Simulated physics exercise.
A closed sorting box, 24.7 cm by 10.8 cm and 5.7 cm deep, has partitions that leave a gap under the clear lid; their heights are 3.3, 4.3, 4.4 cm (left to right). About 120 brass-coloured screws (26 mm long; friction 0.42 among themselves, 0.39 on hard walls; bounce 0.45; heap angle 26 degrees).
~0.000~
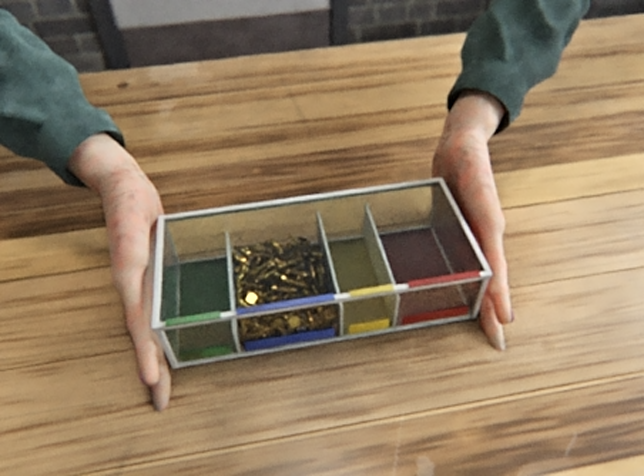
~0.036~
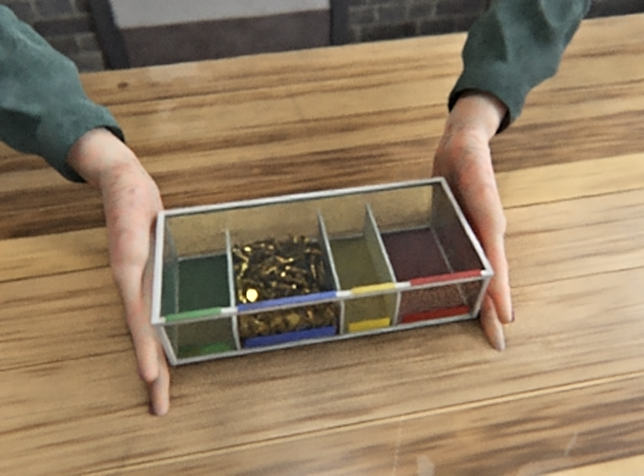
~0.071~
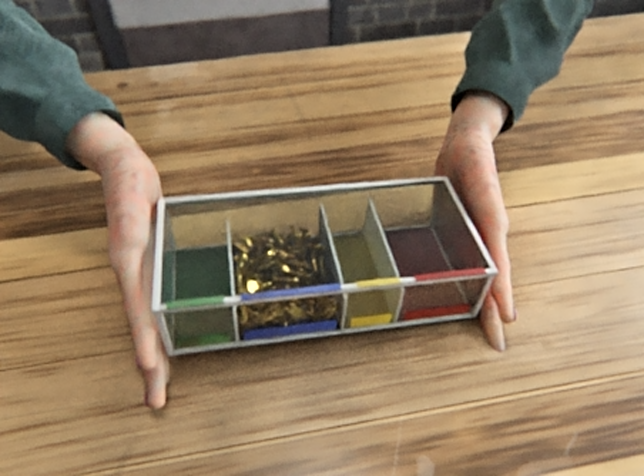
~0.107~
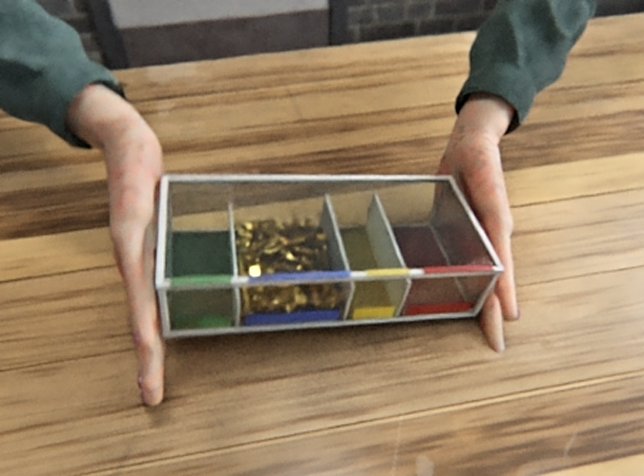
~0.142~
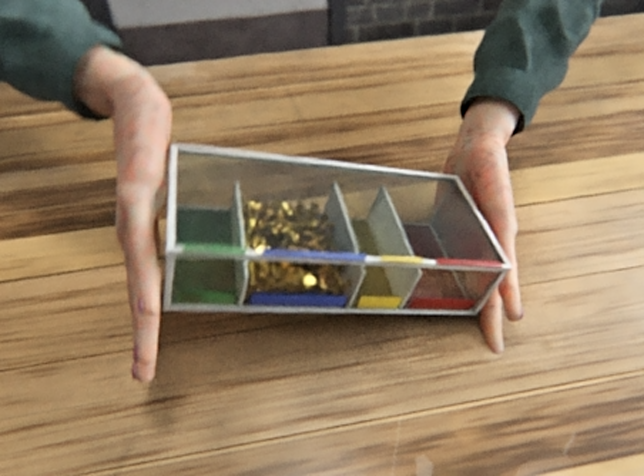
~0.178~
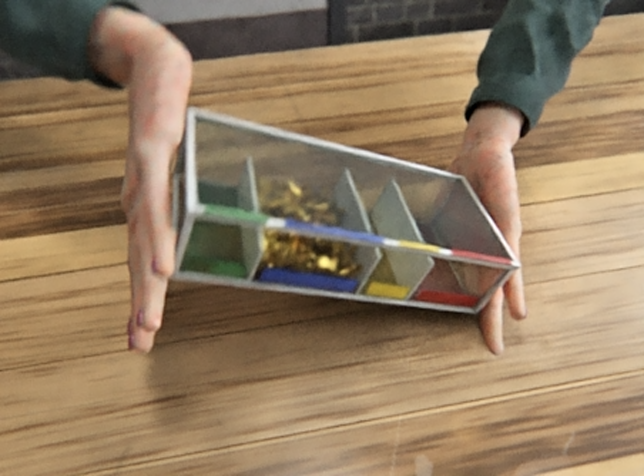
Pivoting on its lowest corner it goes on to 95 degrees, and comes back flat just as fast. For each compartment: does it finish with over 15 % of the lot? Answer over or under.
Red compartment: Under; blue compartment: Over; green compartment: Under; yellow compartment: Under.
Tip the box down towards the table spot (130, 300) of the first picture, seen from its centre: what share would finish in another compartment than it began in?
About 60 per cent.
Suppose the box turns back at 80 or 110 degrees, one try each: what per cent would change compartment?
About 5 and 10 per cent.
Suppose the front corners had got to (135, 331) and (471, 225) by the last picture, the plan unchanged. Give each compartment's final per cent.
Red 0; blue 35; green 65; yellow 0.
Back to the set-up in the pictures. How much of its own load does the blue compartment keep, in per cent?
Some 90 per cent.
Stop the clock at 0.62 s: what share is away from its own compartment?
About 5 per cent.
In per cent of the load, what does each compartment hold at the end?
Red 5, blue 95, green 0, yellow 5.
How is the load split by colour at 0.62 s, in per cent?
Red 0; blue 95; green 0; yellow 0.
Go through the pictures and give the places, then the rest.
In the first picture, box tilt 0 degrees, front corners at (159, 325) and (485, 273); blue 100 %.
In the second picture, box tilt 1 degrees, front corners at (159, 320) and (486, 272).
In the third picture, box tilt 4 degrees, front corners at (159, 307) and (490, 271), lowest corner right back.
In the fourth picture, box tilt 10 degrees, front corners at (163, 283) and (497, 268), lowest corner right back.
In the fifth picture, box tilt 17 degrees, front corners at (174, 249) and (505, 266), lowest corner right back.
In the sixth picture, box tilt 24 degrees, front corners at (194, 209) and (513, 264), lowest corner right back; blue 100 %. The box's pace is about 205 degrees a second.
Then, at 0.62 s, tilt 94 degrees; blue 95 %.
After 0.92 s, tilt 39 degrees; blue 95 %.
After 1.32 s, tilt 0 degrees; blue 95 %, yellow 5 %.
At rest (1.6 s), red 5 %, blue 95 %, green 0 %, yellow 5 %.
